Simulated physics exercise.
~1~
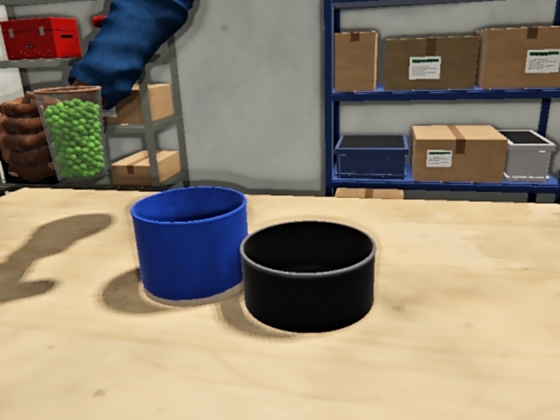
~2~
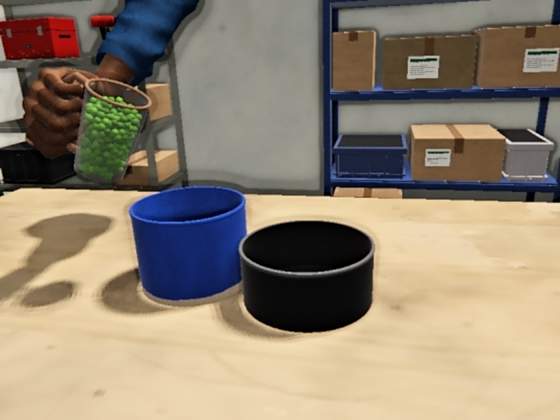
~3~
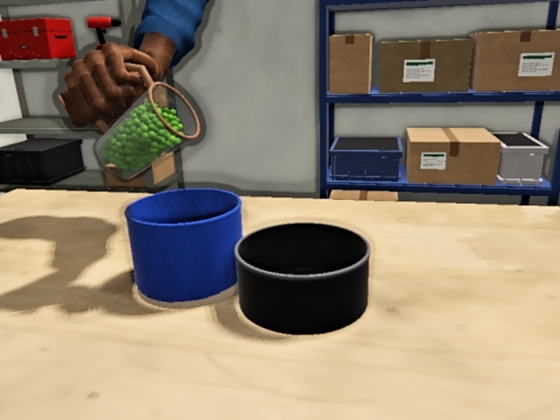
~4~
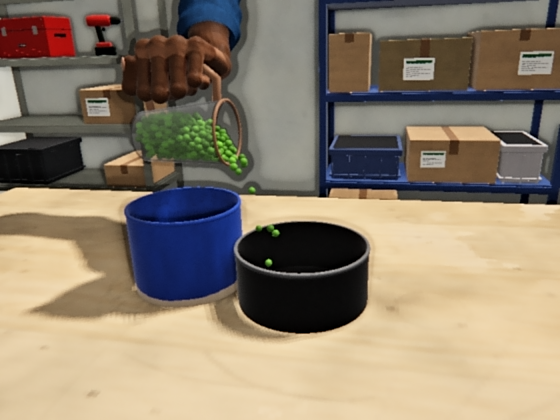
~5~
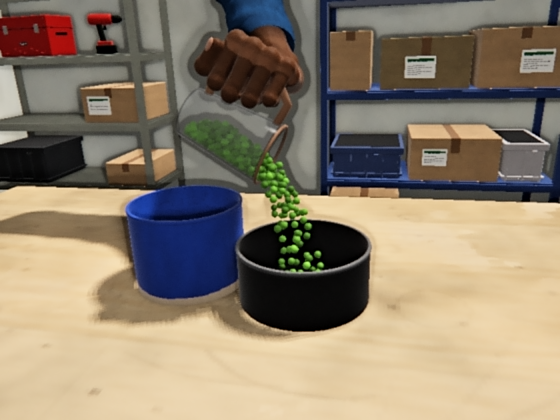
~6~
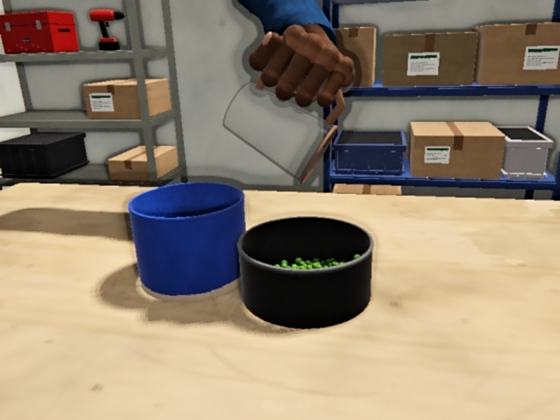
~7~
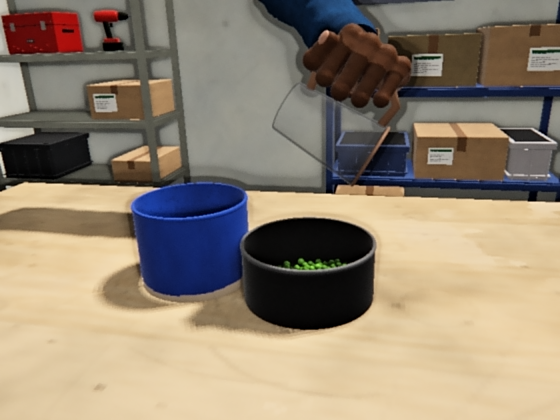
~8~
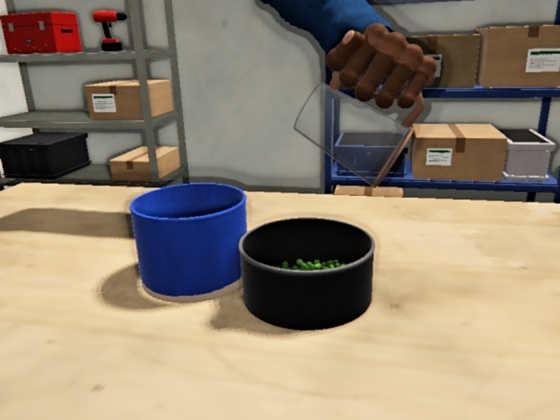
In a storeroom with metal shelves of boxes along the back wall, a slightly swaying camera looks across a pale wooden table. A blue pot stands left of a shorter black pot, while a hand in a blue sleeve holds a clear cup full of green peas at the upper left. The hand carries the cup rightward, tipping it steadily above the blue pot. Peas start spilling over the rim, then stream down into the black pot. The emptied cup, still tilted downward, moves on to the right, and the peas lie still inside the black pot.
